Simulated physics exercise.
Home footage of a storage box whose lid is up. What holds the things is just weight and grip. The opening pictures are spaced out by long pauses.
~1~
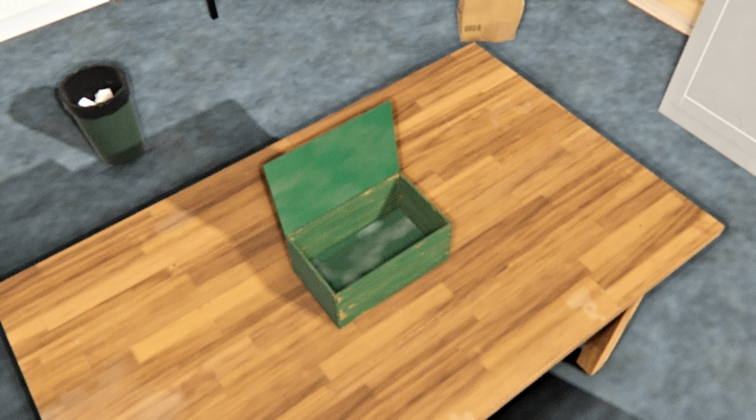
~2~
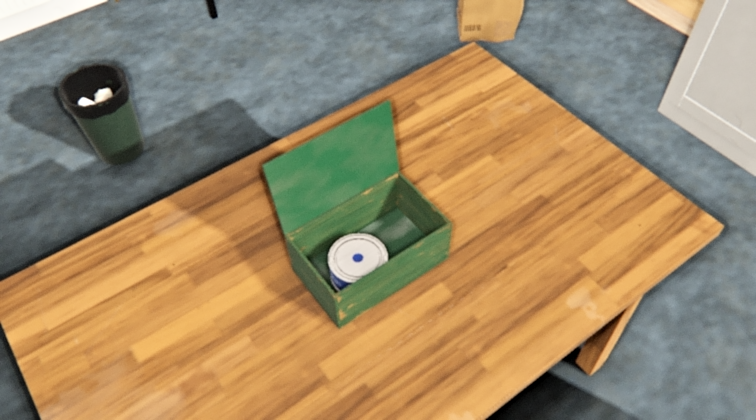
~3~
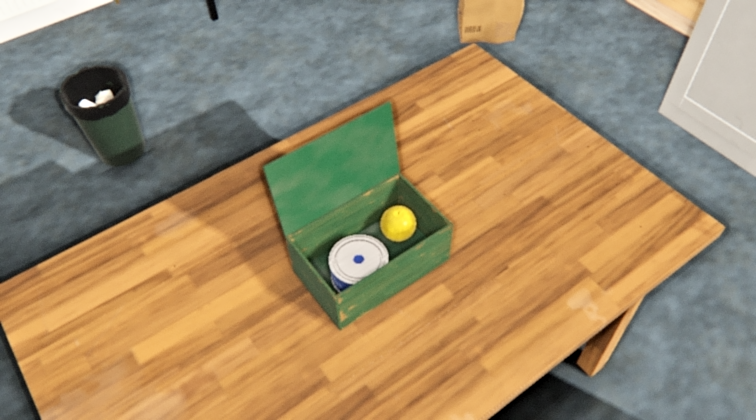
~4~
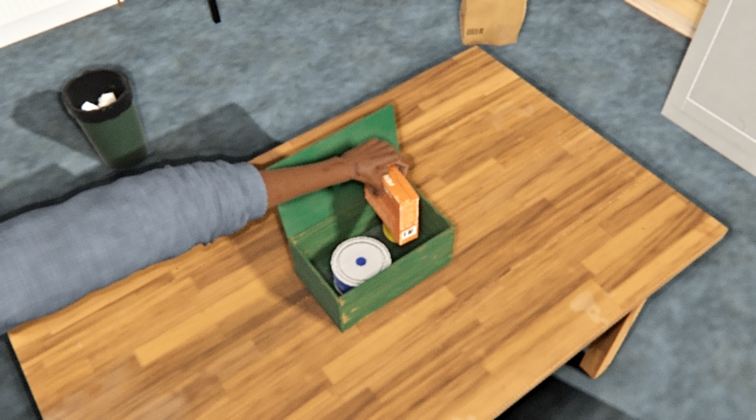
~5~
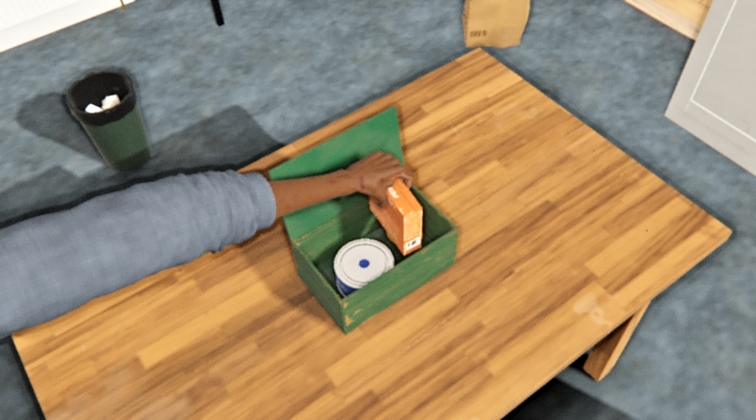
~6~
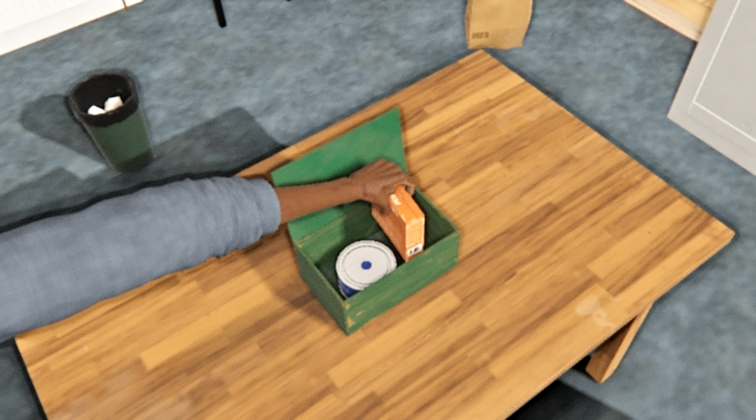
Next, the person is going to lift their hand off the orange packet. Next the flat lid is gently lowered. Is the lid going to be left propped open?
No: My guess is the lid comes all the way down.
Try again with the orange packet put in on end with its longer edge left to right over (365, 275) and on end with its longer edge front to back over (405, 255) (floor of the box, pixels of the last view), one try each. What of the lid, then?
On the first go the lid remains open a bit, and on the second go it settles shut.
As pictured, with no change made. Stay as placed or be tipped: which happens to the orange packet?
Well, it ends up skewed.
Then, 0.60 s on from there, orange packet on its side near (367, 254); yellow apple shifted a little.
Then, 1.50 s on from there, lid 65° above the rim; orange packet on its side near (367, 254); yellow apple shifted a little.
Then, 2.00 s on from there, lid 16° above the rim; orange packet on its side near (367, 254).
In the end, lid shut; toppled in the box, orange packet; the other 2 unmoved. At the end, from the last picture's camera, orange packet near (367, 254).
